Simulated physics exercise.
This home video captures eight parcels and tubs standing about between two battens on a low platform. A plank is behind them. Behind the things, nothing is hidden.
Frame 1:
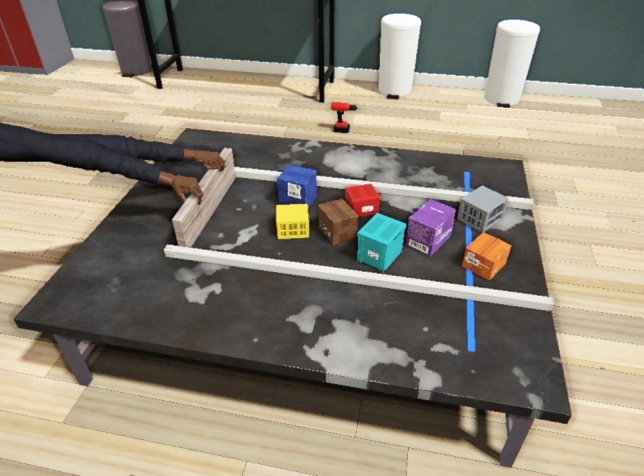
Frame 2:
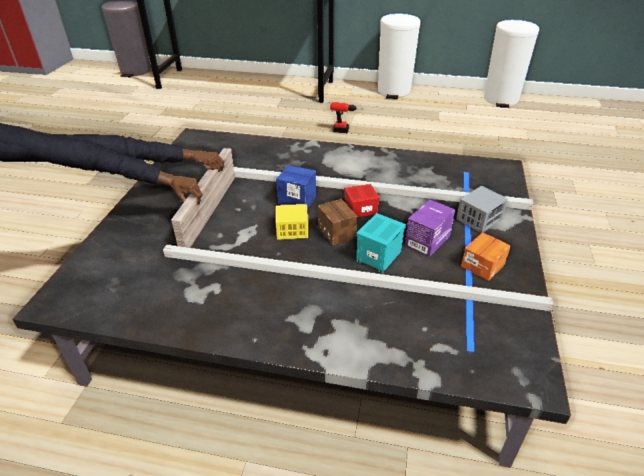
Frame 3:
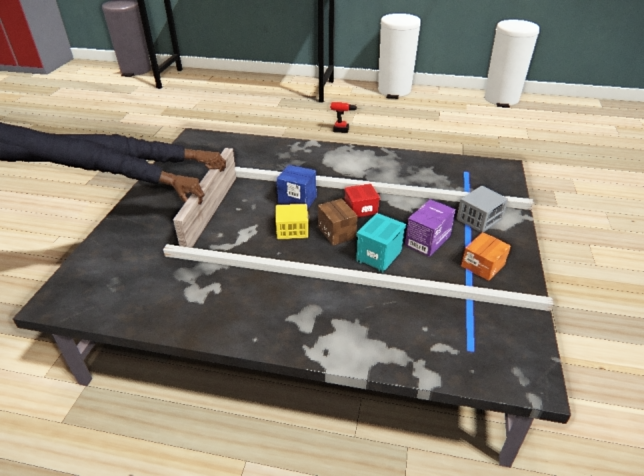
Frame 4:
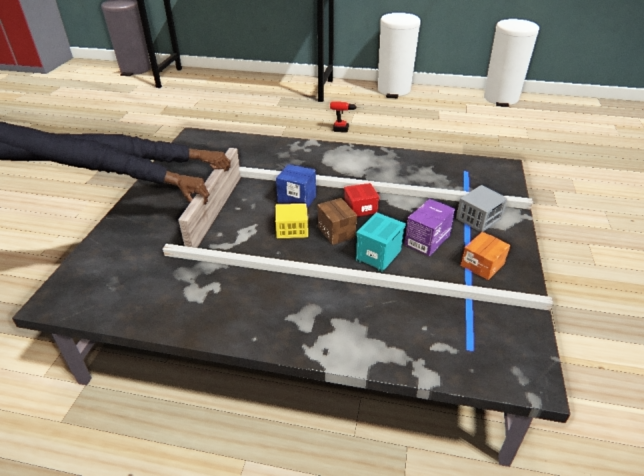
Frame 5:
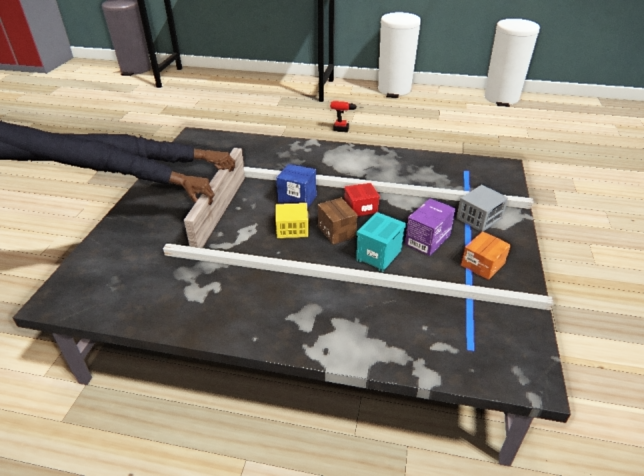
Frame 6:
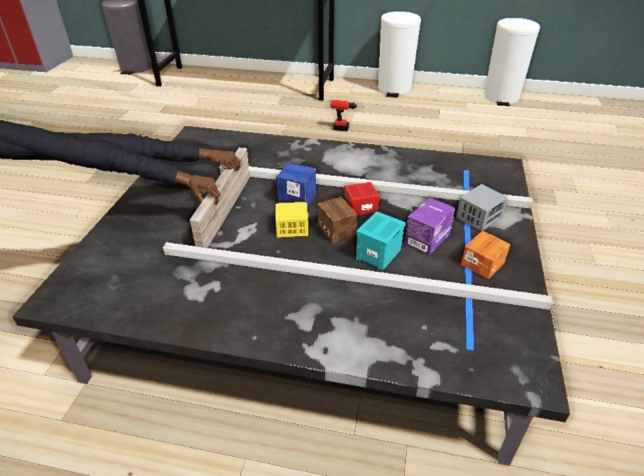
Two hands slide a plank slightly right toward eight still, colourful boxes between white battens.
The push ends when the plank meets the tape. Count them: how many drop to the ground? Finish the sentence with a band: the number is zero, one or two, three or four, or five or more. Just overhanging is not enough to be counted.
The number is one or two.
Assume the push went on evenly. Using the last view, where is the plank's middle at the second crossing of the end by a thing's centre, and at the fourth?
The first puts it near (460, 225), the next near (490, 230).
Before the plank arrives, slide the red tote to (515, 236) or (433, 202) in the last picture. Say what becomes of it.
First place: It goes off; second place: It stays up.
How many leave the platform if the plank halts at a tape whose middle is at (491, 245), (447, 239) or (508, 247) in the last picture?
Per try: 4; 0; 5.
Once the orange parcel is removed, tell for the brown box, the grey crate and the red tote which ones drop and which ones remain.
Obs.: Brown box is not lost, grey crate does drop, red tote is not lost.
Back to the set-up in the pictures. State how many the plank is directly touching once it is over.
It's 3.
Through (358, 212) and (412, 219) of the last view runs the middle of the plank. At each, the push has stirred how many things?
6 at one spot and 8 at the other.
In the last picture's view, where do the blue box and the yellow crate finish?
The blue box stops around (486, 207); the yellow crate around (486, 244).
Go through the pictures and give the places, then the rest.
The first picture shows orange parcel (486, 256); grey crate (482, 209); purple box (431, 227); plank (208, 196); tape (469, 243).
The second picture shows grey crate (482, 209); plank (207, 196).
The third picture shows purple box (430, 228); yellow crate (292, 221).
The fourth picture shows orange parcel (485, 256); turquoise tote (380, 242).
The fifth picture shows grey crate (482, 208); blue box (297, 187).
The sixth picture shows orange parcel (485, 255); grey crate (482, 208); purple box (430, 226); plank (223, 196); tape (468, 242).
Soon after, none off yet; orange parcel at rest near (485, 255); grey crate at rest near (482, 208); purple box at rest near (430, 226).
After that, none off yet; orange parcel at rest near (485, 255); grey crate at rest near (482, 208); purple box displaced a little near (438, 226).
And then, none off yet; orange parcel displaced about its own width near (517, 266); grey crate displaced about its own width near (508, 209); purple box displaced well along near (501, 234).
In the end, the number that fall off is one or two; gone, purple box and grey crate.
